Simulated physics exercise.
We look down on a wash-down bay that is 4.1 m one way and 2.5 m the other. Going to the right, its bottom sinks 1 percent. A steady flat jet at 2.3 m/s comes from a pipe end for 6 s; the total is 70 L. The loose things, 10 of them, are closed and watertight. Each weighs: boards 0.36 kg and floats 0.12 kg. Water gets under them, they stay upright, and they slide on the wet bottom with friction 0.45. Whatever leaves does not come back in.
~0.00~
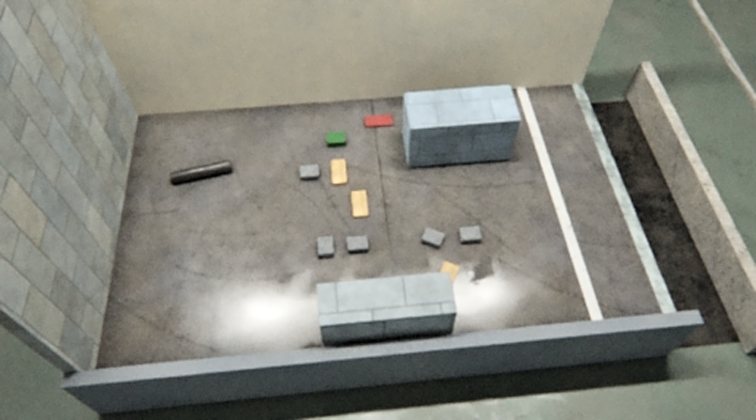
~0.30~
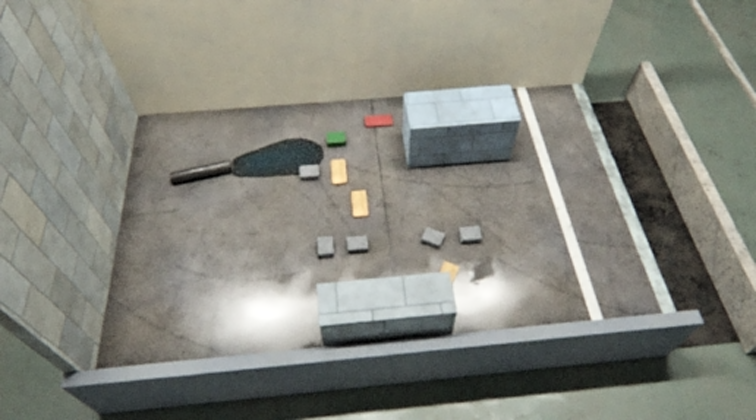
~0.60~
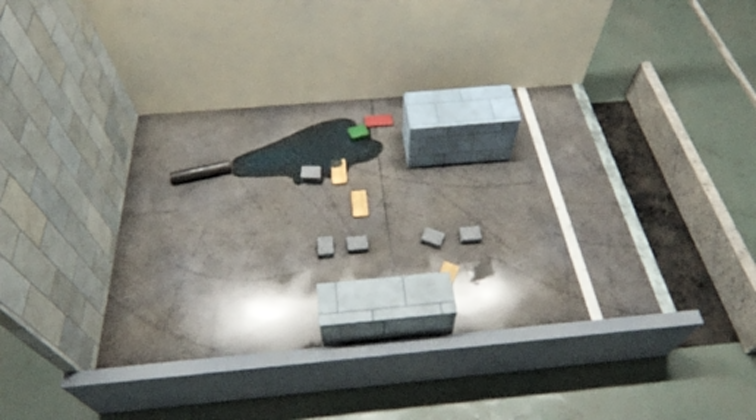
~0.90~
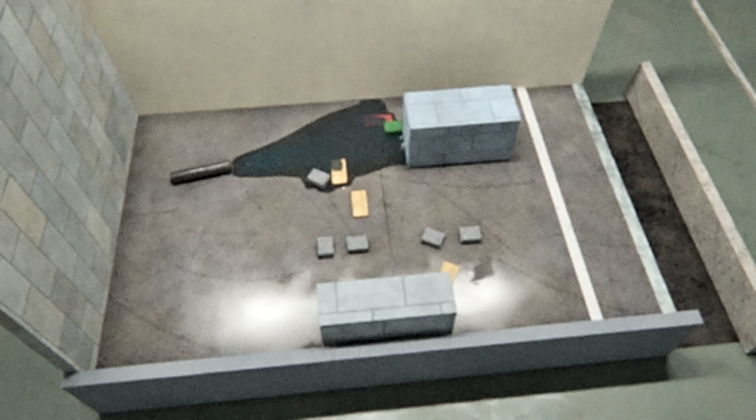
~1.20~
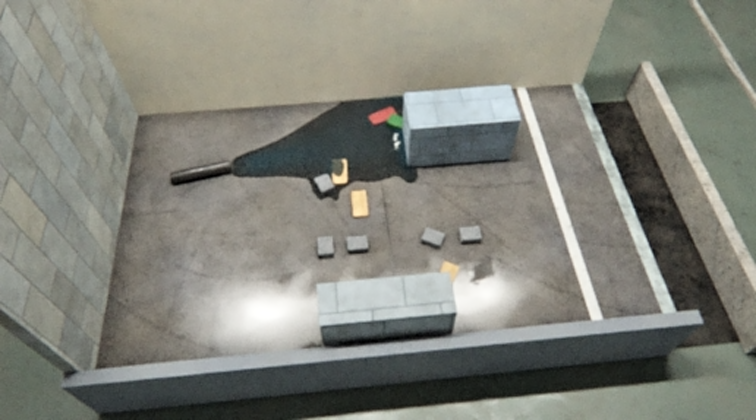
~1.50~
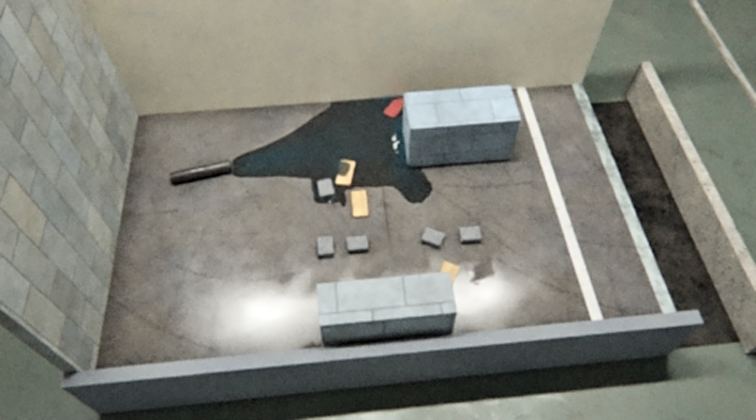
At first, small boards and blocks lie scattered on the dry floor of a walled bay with two large blocks. Dark water spreads rightward from a pipe end, reaching the green piece and carrying it to the far block. The red board then shifts and turns beside that block, while the green piece disappears from view.
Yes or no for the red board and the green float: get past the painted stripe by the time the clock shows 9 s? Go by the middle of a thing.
The red board gets over the line and the green float gets over the line.
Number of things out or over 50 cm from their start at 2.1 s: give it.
I make it 2 by then.
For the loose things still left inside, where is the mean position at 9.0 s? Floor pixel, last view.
(398, 241).
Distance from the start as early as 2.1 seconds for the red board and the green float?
Roughly 50 and 120 cm by then.
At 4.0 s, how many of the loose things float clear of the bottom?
At that time the total is 1.
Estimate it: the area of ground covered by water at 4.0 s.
Wet: Near 3.0 m2.
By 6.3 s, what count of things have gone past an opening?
The answer is 2.
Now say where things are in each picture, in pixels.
The first frame shows the red board at (379, 120) rests on the ground; the green float at (336, 137) rests on the ground; 0.0 m2 under water; 0 of 10 have shifted.
The second frame shows the red board at (379, 120), on the bottom; the green float at (336, 137), on the bottom; water covers 0.2 m2; 0 of 10 have shifted.
The third frame shows the red board at (379, 120), on the bottom; the green float at (358, 131) rests on the ground, 21 cm from its start; 0.5 m2 under water; 1 of 10 have shifted.
The fourth frame shows the red board at (379, 120), on the bottom; the green float at (393, 126) floats, 53 cm from its start; water covers 0.8 m2; 2 of 10 have shifted.
The fifth frame shows the red board at (383, 116), on the bottom, 7 cm from its start; the green float at (397, 121) floats, 58 cm from its start; water covers 1.0 m2; 3 of 10 have shifted.
The sixth frame shows the red board at (396, 107) floats, 23 cm from its start; the green float is out of sight; water covers 1.2 m2; 4 of 10 have shifted.
After 2.1 s the red board is near (431, 103), 0.5 m from its start, afloat; the green float is near (465, 96), 1.3 m from its start, afloat; 0 of 10 are over the mark; 2 afloat.
After 4.0 s the red board has gone out; the green float has gone out; 2 of 10 are over the mark; 1 afloat.
After 6.3 s the red board has gone out; the green float has gone out; 2 of 10 are over the mark; 1 afloat.
After 9.0 s the red board has gone out; the green float has gone out; 3 of 10 are over the mark; 2 afloat.
